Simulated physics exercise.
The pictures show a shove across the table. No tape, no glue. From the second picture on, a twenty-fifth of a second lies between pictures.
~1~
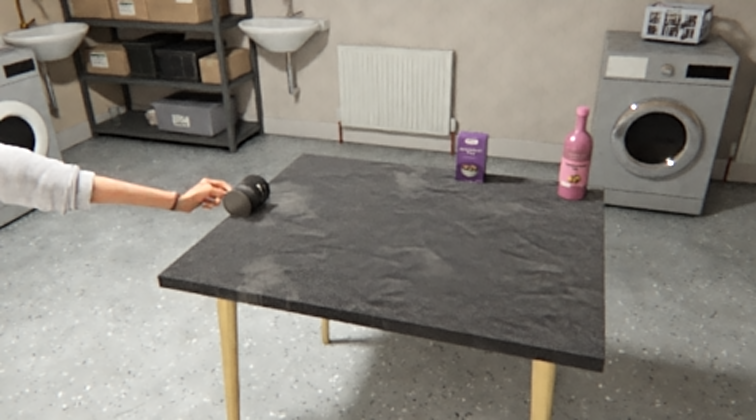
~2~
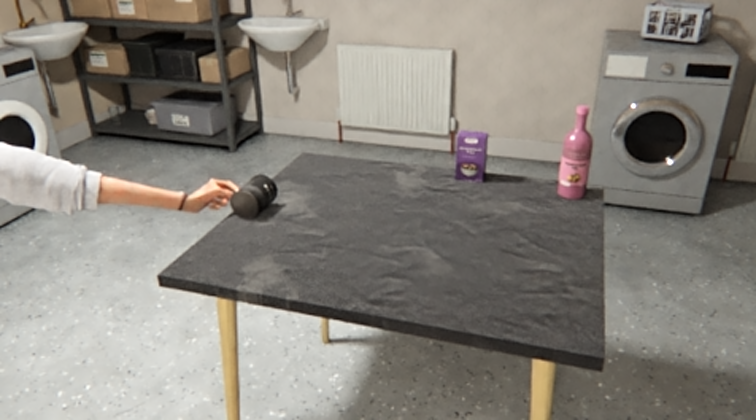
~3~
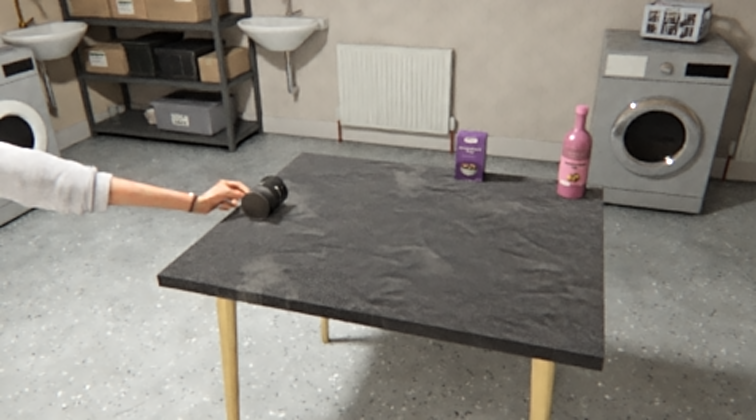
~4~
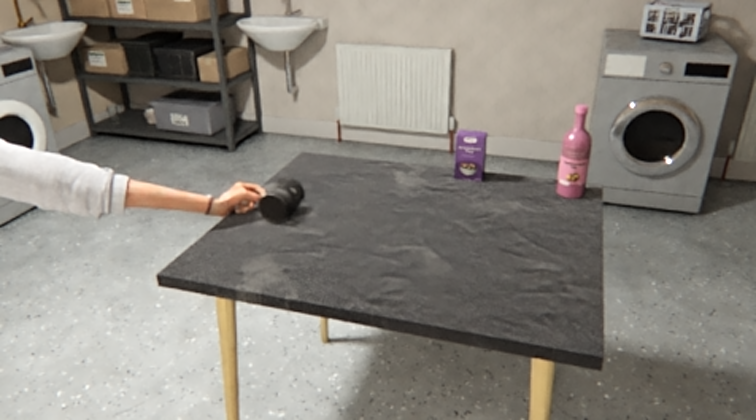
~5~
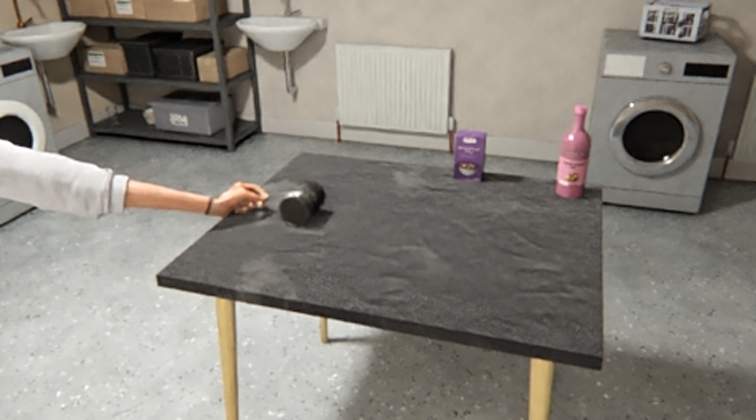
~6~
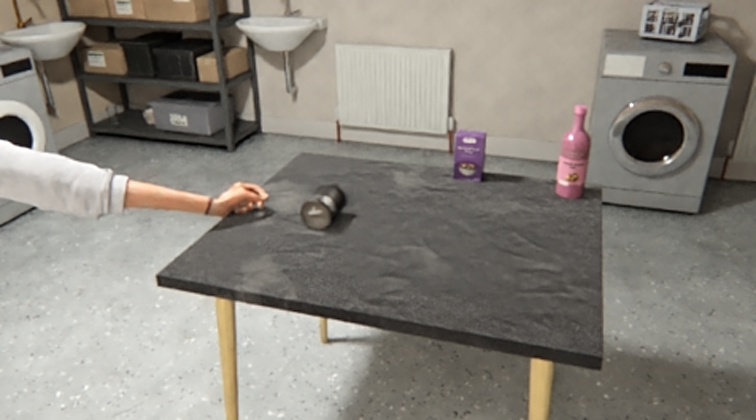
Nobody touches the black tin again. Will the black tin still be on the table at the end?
The black tin goes over the edge.
Then, 0.30 s past the last view, black tin displaced well along near (489, 228).
Then, 0.60 s past the last view, black tin now off the table.
Then, 0.90 s past the last view, things are still on the move.
Finally, off the table, black tin.
